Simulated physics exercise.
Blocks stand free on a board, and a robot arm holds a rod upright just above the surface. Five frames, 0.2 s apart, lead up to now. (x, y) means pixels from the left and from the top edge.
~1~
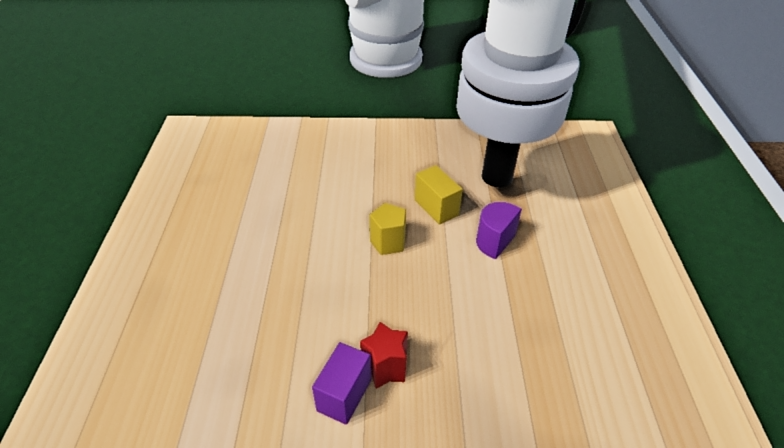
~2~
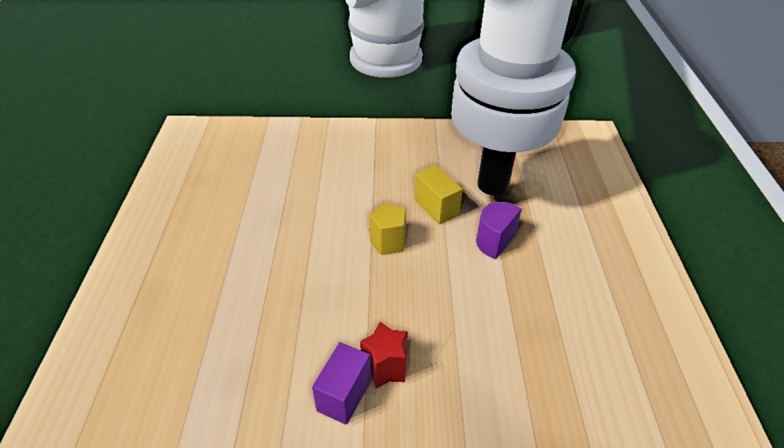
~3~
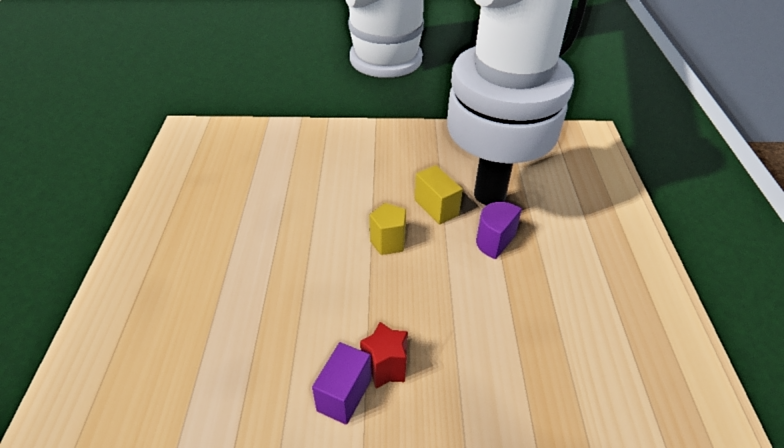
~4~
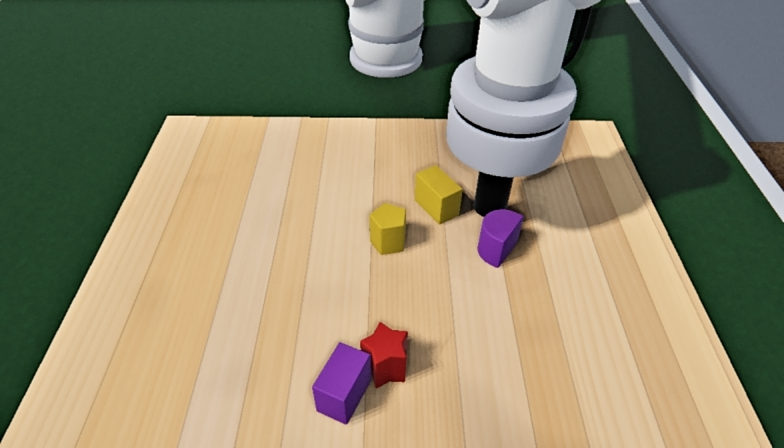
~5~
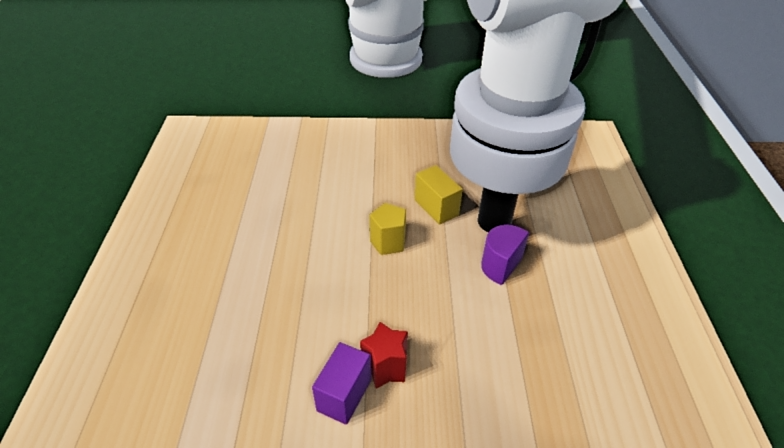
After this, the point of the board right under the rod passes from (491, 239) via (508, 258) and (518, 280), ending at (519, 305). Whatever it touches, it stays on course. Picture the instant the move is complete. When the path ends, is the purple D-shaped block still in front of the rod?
I expect so.
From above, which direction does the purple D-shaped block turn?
Viewed from overhead, the purple D-shaped block winds up turned clockwise.
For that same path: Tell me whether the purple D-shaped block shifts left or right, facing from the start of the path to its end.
Goes right.
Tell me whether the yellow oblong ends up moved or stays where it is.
It ends up on the same spot.
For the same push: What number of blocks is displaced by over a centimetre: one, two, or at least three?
It should be one.
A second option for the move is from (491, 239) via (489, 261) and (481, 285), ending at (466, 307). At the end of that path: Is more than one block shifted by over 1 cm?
No, it doesn't check out.
On the path given first. Halfway along, rod at (519, 253); purple D-shaped block at (518, 270), turned 40° clockwise.
At the end, rod at (524, 289); yellow oblong unmoved; purple D-shaped block at (513, 307), turned 70° clockwise.
